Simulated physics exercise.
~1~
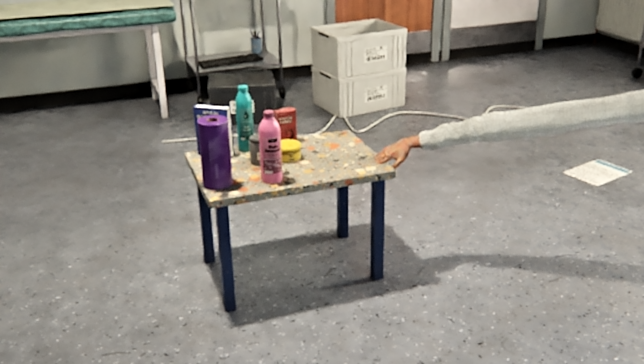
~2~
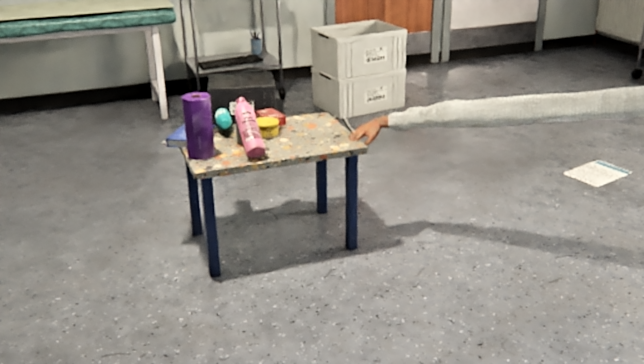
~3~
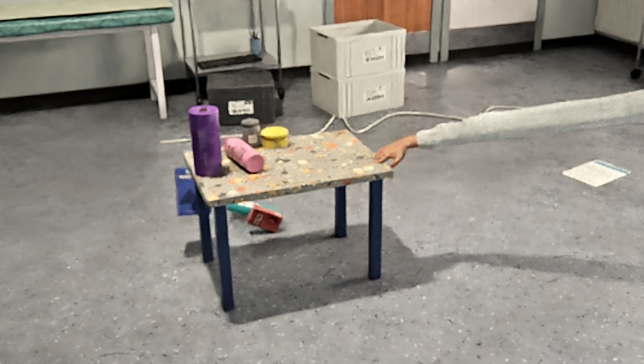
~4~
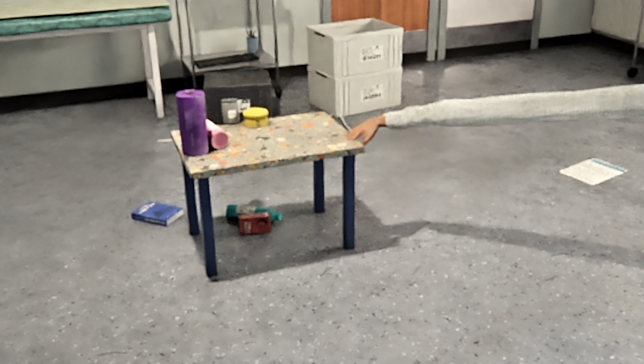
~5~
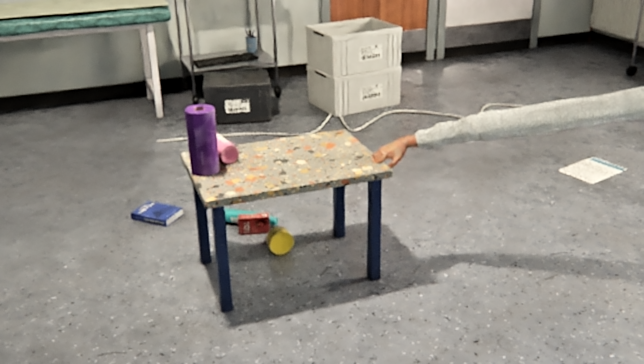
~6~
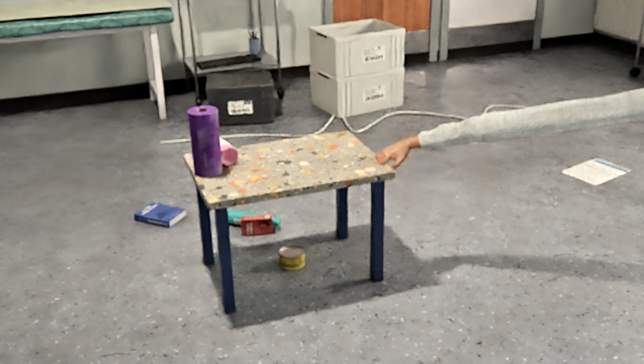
A hand reaching in from the right grips a small speckled table with blue legs on a grey floor, seen from slightly above, with pale crates behind. A purple roll, turquoise and pink bottles, a blue book, a red packet, a yellow tub and a grey jar crowd its left side. The arm jerks the table back and forth, and the bottles tip over. The book, turquoise bottle and red packet drop to the floor, then the yellow tub falls and the jar leaves the tabletop. Finally, the roll stands beside the toppled pink bottle, still on the table.
